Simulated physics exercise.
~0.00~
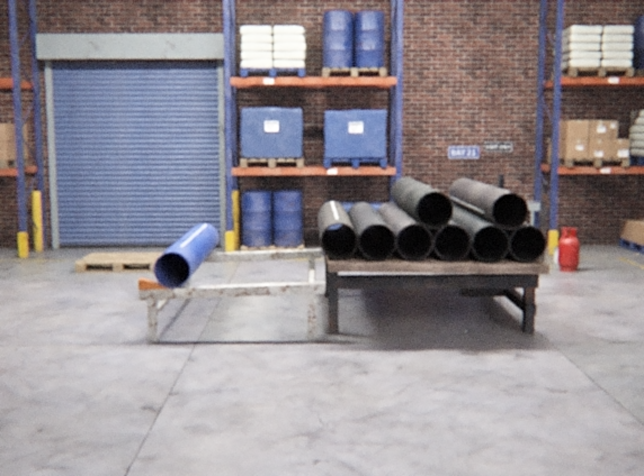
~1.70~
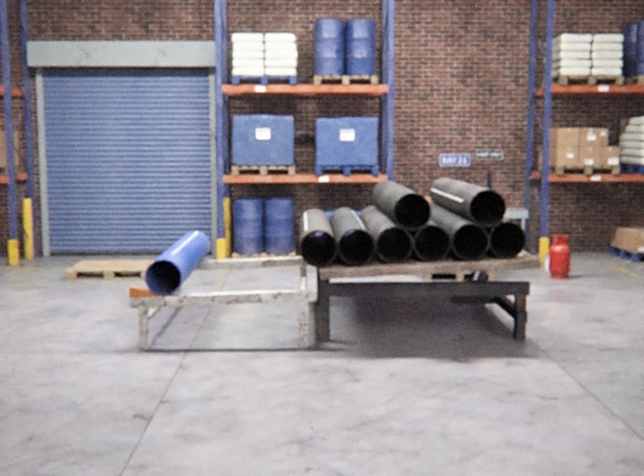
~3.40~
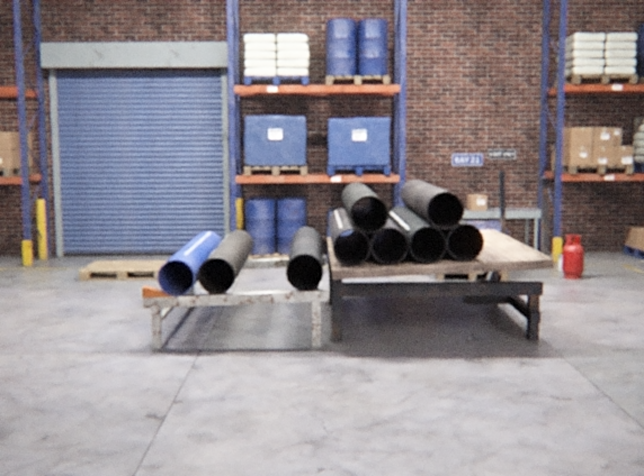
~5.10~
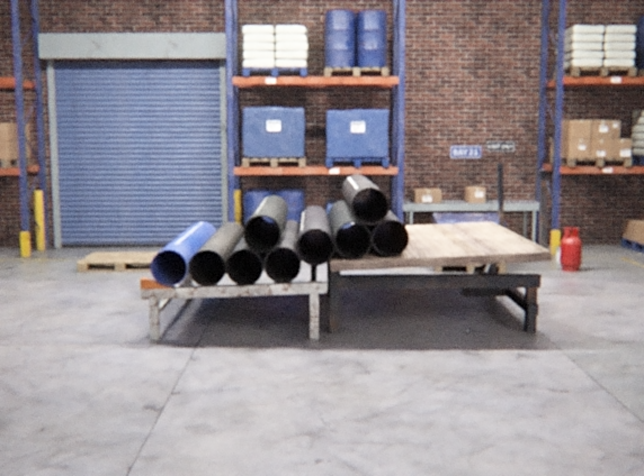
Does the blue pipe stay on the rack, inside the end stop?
Yes, the blue pipe stays inside the stop at the left end of the rack, with black pipes gathered to its right.
